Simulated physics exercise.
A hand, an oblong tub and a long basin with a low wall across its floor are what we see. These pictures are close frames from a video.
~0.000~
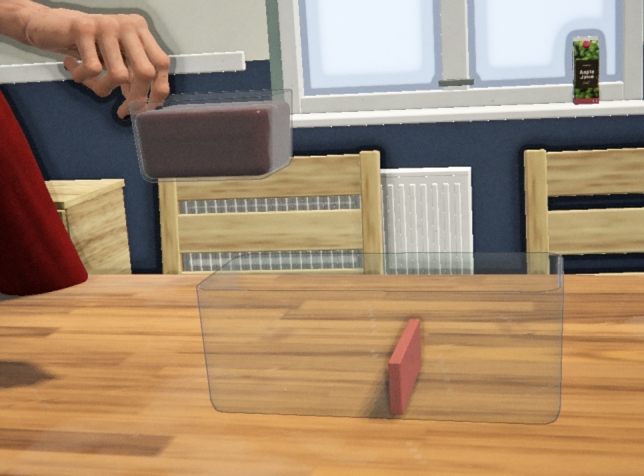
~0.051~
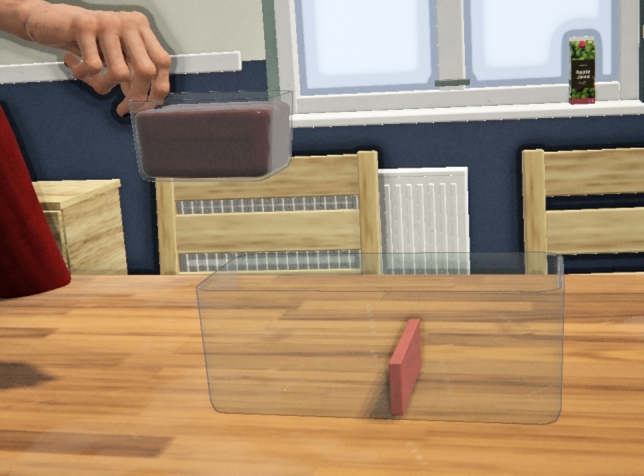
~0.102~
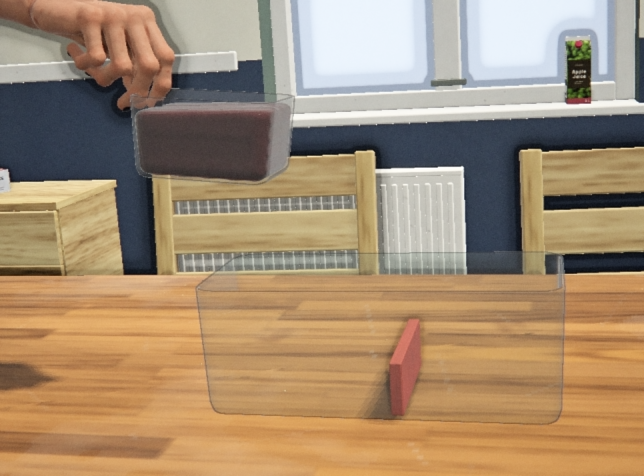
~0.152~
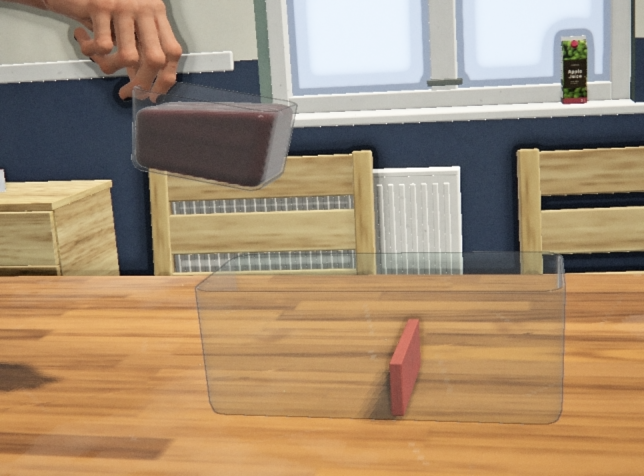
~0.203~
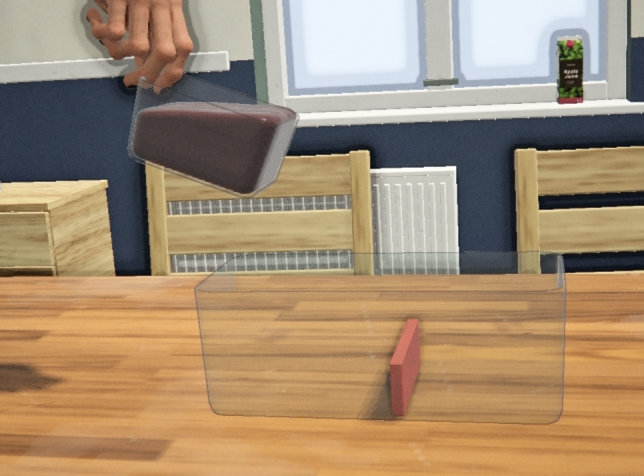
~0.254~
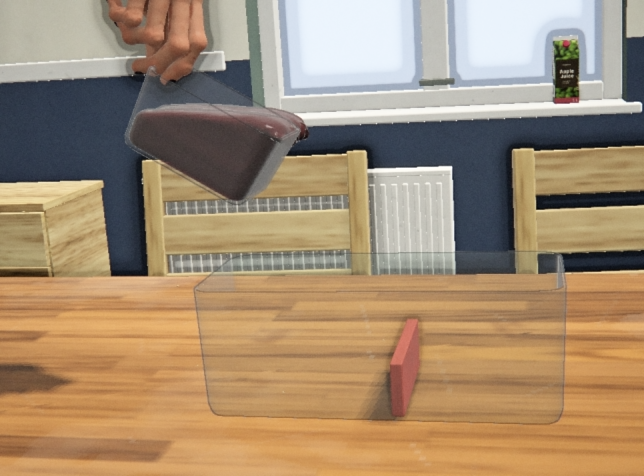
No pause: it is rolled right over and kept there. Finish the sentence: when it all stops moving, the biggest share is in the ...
... left part.
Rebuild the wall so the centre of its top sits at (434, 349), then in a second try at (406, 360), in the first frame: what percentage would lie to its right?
About 5 % for the first and about 20 % for the second.
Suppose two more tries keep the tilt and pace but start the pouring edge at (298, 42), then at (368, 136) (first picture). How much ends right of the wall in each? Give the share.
About 40 and 75 per cent.
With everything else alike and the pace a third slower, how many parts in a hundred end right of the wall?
It comes to some 5 per cent.
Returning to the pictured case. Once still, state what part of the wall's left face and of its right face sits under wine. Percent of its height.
Left part: 60 per cent; right part: 0.
By 0.53 s the tilt is 90° and 26 per cent is still to pour, 32 is left of the wall and 0 right of it.
By 0.74 s the tilt is 101° and 6 per cent is still to pour, 83 is left of the wall and 1 right of it.
By 0.95 s the tilt is 101° and 1 per cent is still to pour, 88 is left of the wall and 4 right of it.
By 1.18 s the tilt is 101° and 0 per cent is still to pour, 90 is left of the wall and 5 right of it.
At rest 90 per cent lies left of the wall, 5 right of it and 6 outside.
